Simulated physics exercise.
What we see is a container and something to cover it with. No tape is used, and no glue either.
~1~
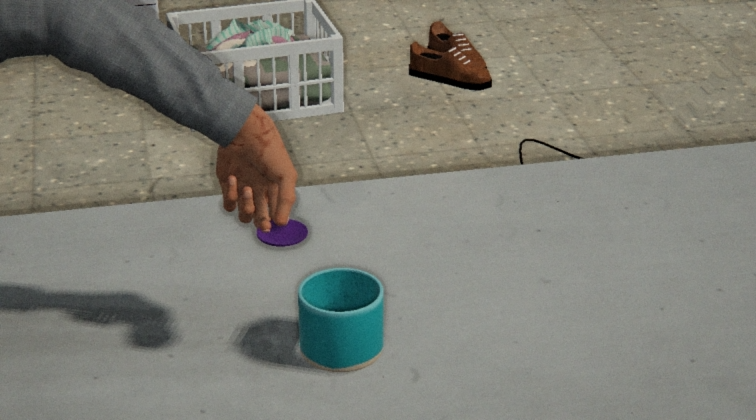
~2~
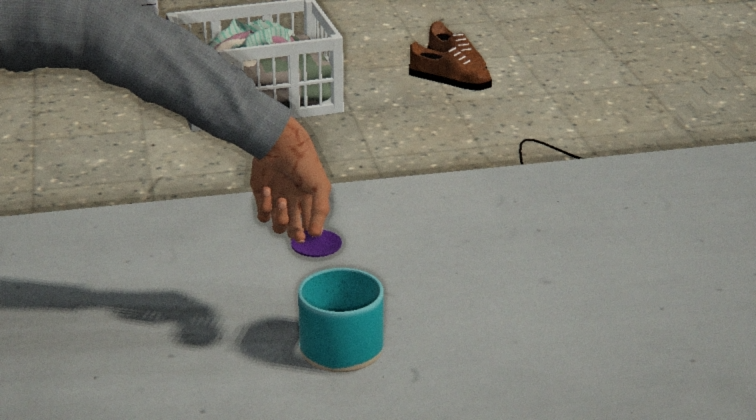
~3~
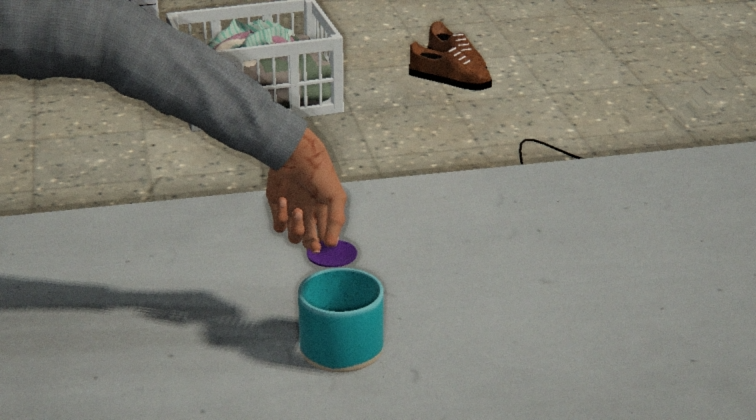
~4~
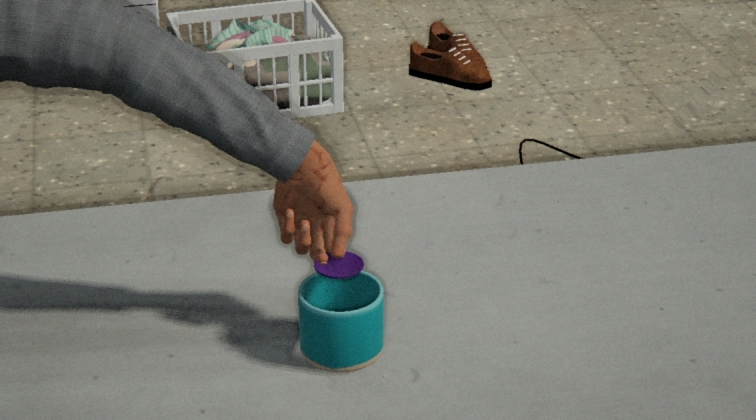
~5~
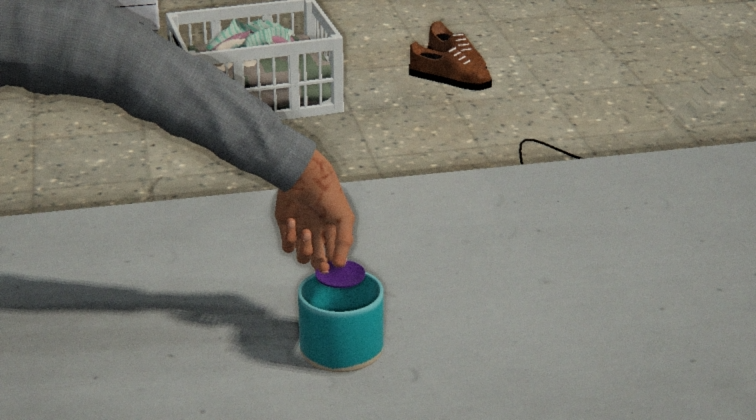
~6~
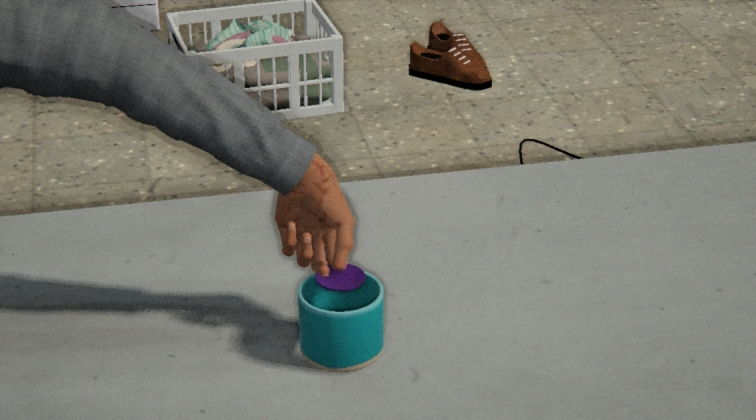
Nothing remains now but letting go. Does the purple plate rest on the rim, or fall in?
It is swallowed up.
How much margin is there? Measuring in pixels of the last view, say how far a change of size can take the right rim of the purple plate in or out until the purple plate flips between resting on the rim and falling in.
Shift needed: Around 16 pixels, direction right.
Then, 0.12 s after the last picture, purple plate moved a little near (341, 301).
At rest, the purple plate drops inside, near (342, 344).
